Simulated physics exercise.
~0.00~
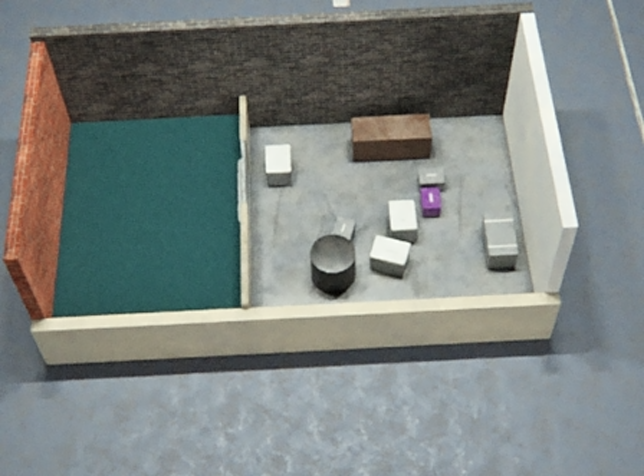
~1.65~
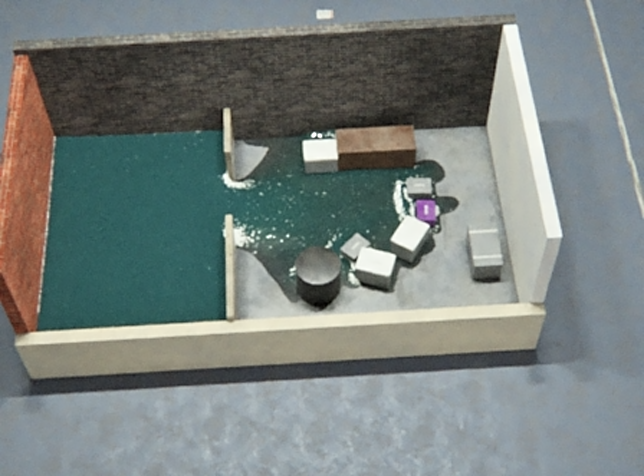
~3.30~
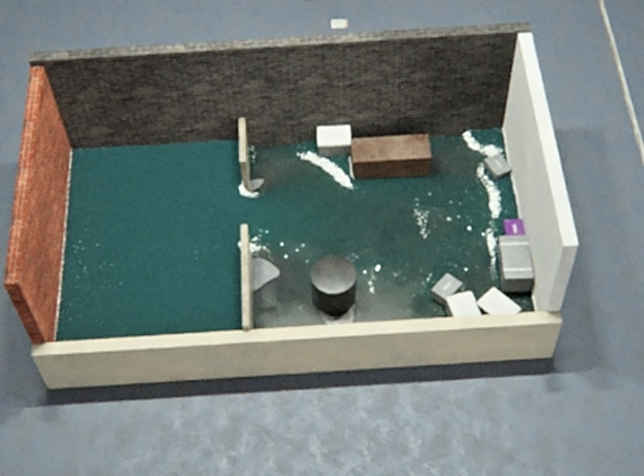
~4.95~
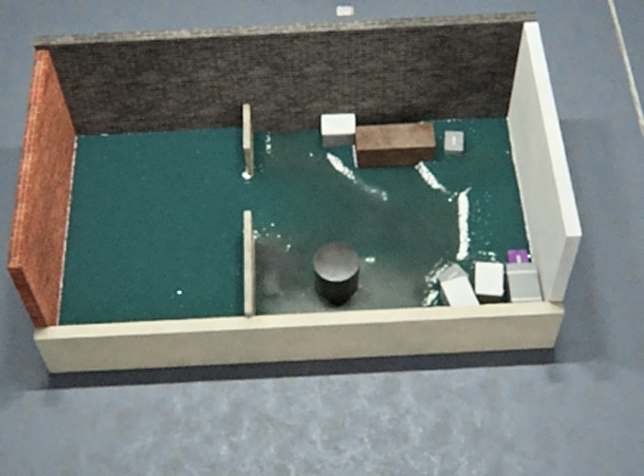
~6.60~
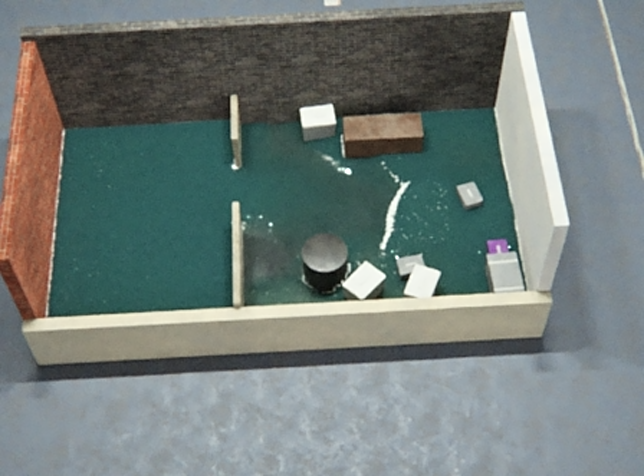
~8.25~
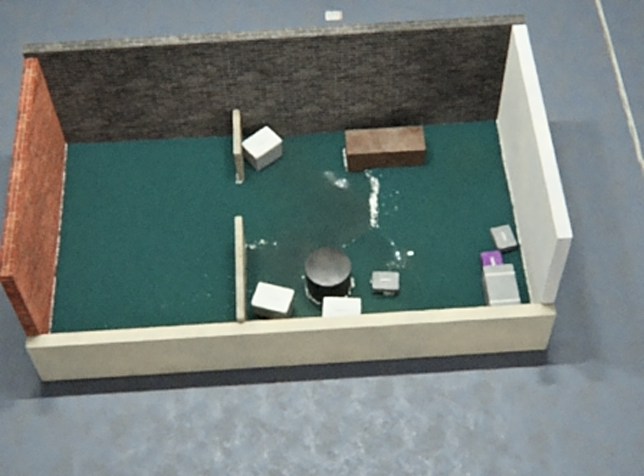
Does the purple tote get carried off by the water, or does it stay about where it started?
The purple tote gets carried off, ending up near the right wall beside a grey block.
